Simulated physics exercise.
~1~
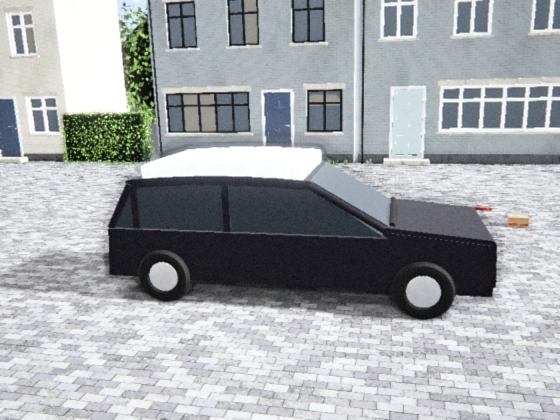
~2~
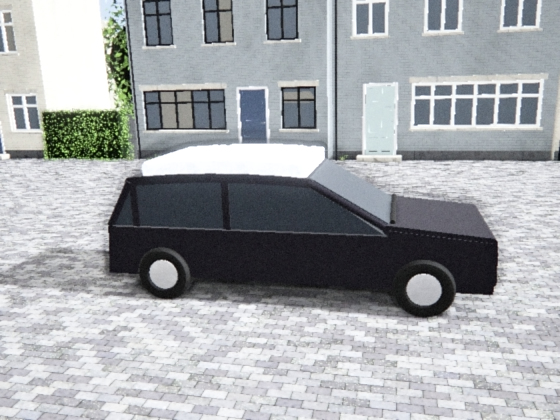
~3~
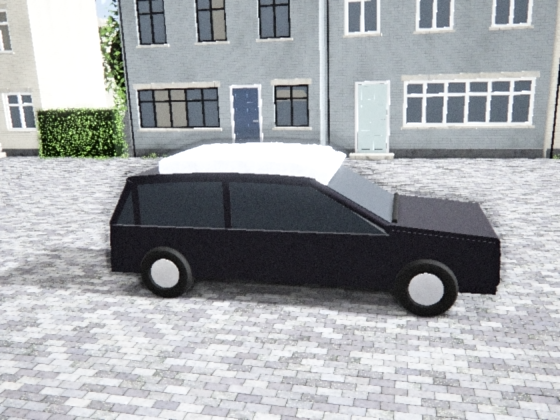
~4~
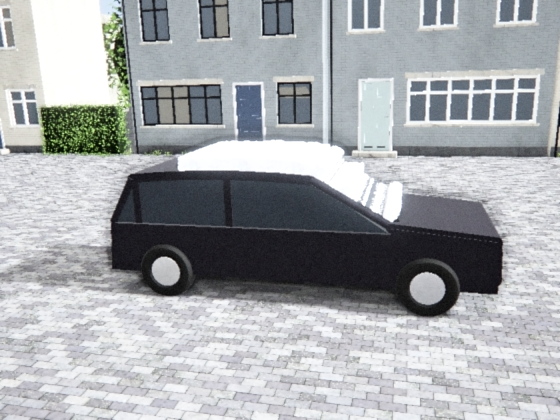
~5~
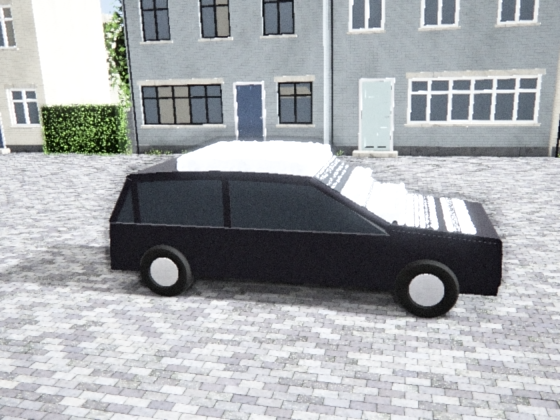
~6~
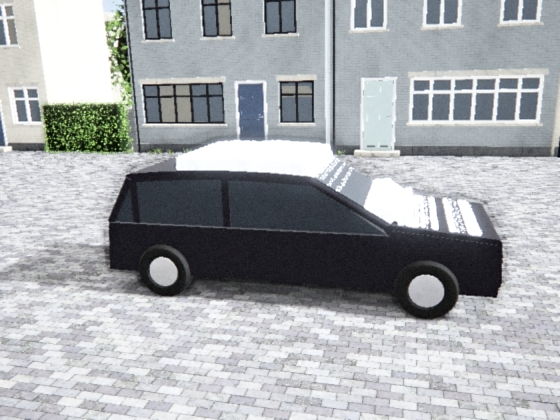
A thick white slab of snow slid forward off the roof of a black car as it came to a halt on a paved street, spilling down the windscreen and breaking up across the bonnet, while most of it stayed on the roof.
